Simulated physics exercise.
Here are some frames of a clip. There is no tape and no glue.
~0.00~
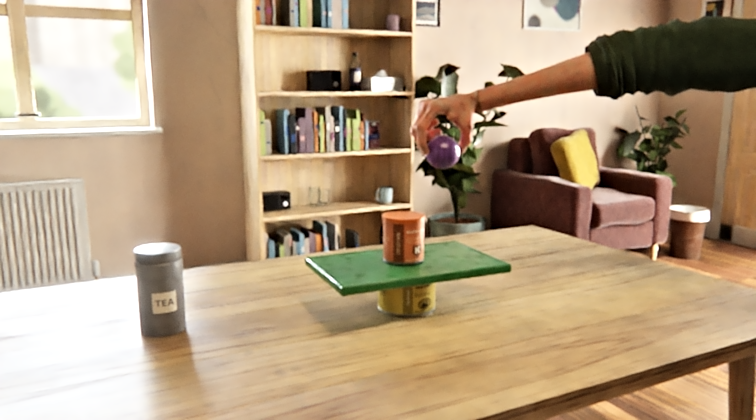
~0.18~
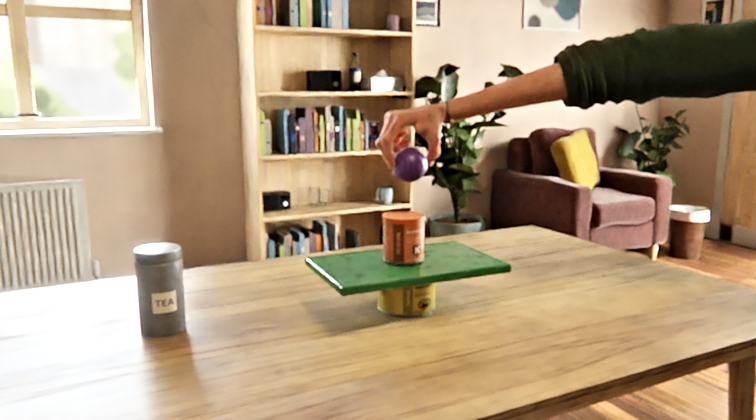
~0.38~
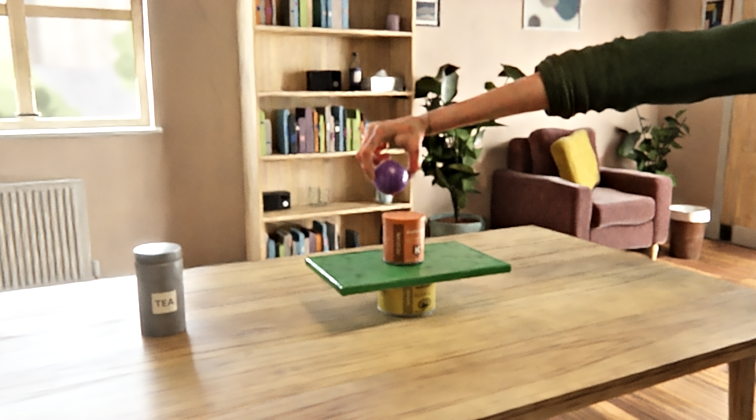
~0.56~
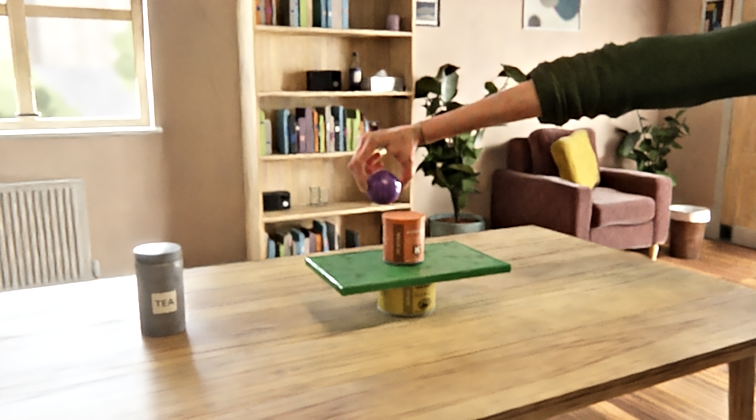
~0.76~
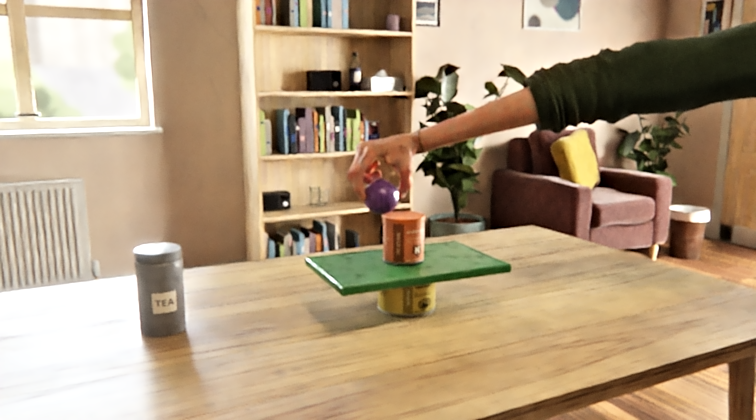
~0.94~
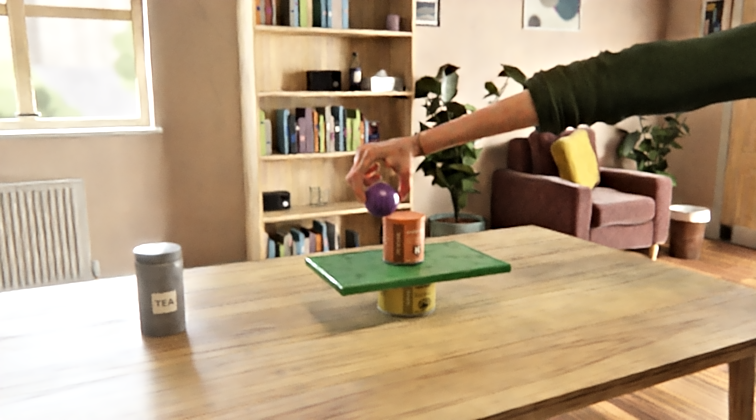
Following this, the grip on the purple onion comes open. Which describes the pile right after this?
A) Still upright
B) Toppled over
B.
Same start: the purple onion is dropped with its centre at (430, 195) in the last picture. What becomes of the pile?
Result: Pile toppled.
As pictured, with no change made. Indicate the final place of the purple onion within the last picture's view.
End position: Approximately (354, 250).
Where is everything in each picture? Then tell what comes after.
The first picture shows coming down; purple onion (443, 152); grey jar (161, 289).
The second picture shows coming down; purple onion (410, 165).
The third picture shows coming down; purple onion (390, 178); grey jar (161, 289).
The fourth picture shows coming down; purple onion (383, 187).
The fifth picture shows in place under the hand; purple onion (381, 197); grey jar (161, 289).
The sixth picture shows in place under the hand; purple onion (381, 200).
By 1.24 s, purple onion now fallen.
By 1.34 s, things are still on the move.
When it is over (2.0 s), fallen, purple onion; the other 4 as before. End places, in pixels of the last picture, purple onion near (354, 250). The pile loses its balance.
